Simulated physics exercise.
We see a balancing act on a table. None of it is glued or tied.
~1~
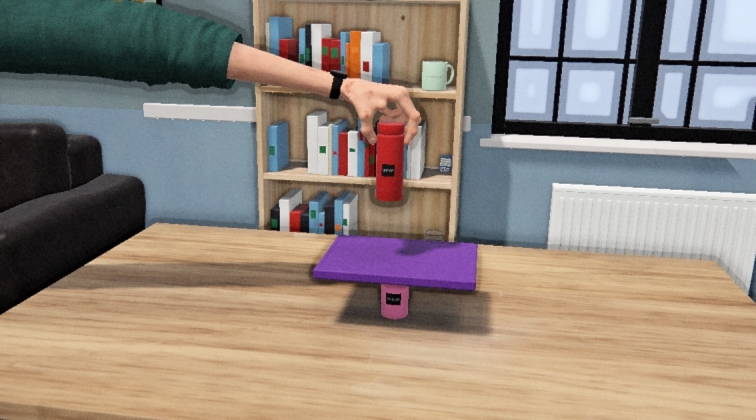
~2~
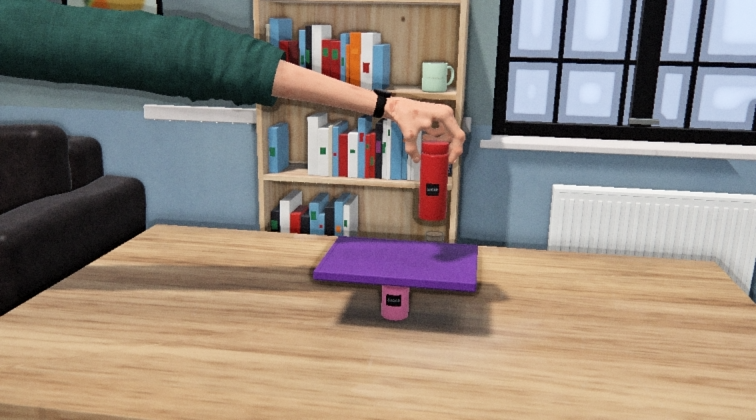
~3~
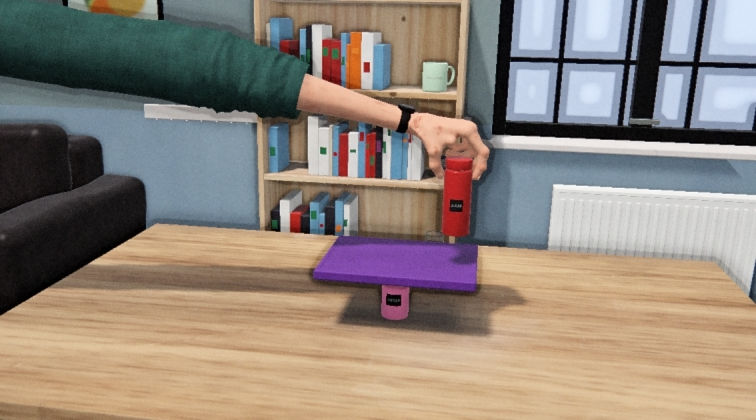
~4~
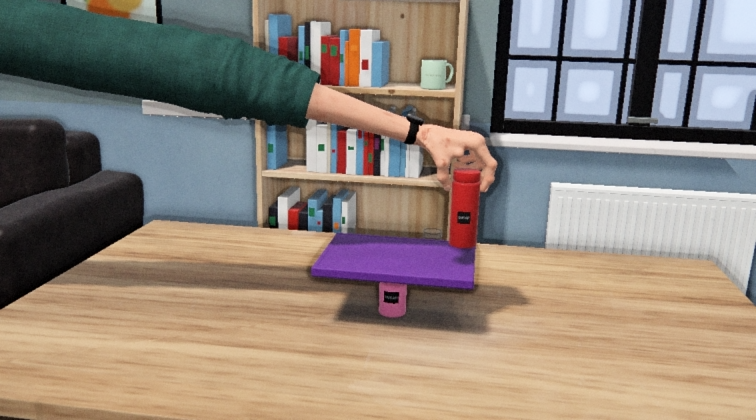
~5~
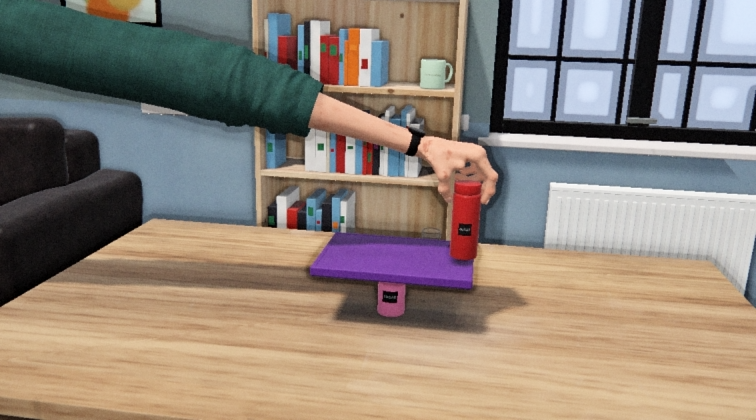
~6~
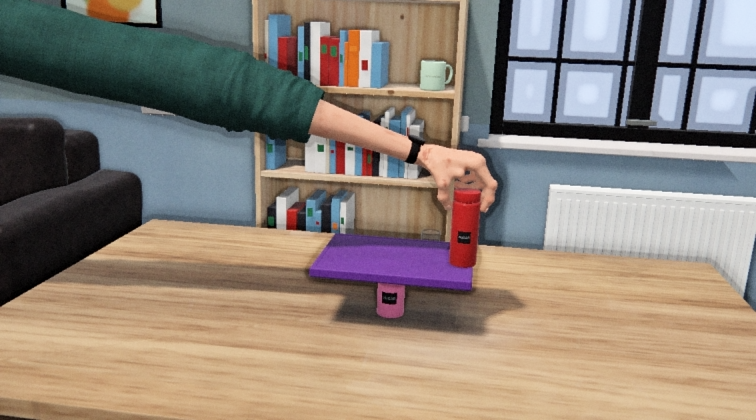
A hand in a green sleeve moves a red shaker rightward above a purple board balanced on a pink shaker, then lowers it onto the board's right end, keeping hold of it as the board shifts slightly.
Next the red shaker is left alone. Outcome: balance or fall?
Fall.
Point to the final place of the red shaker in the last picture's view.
End spot: Near (573, 324).
Then, 0.50 s later than the last frame, red shaker now fallen; purple lid tilted by 43°.
Then, 0.60 s later than the last frame, purple lid tilted by 38°.
Then, 0.90 s later than the last frame, purple lid now fallen.
When it is over, fallen, red shaker and purple lid; pink shaker as before. End places, in pixels of the last picture, red shaker near (573, 324). The stack comes apart.
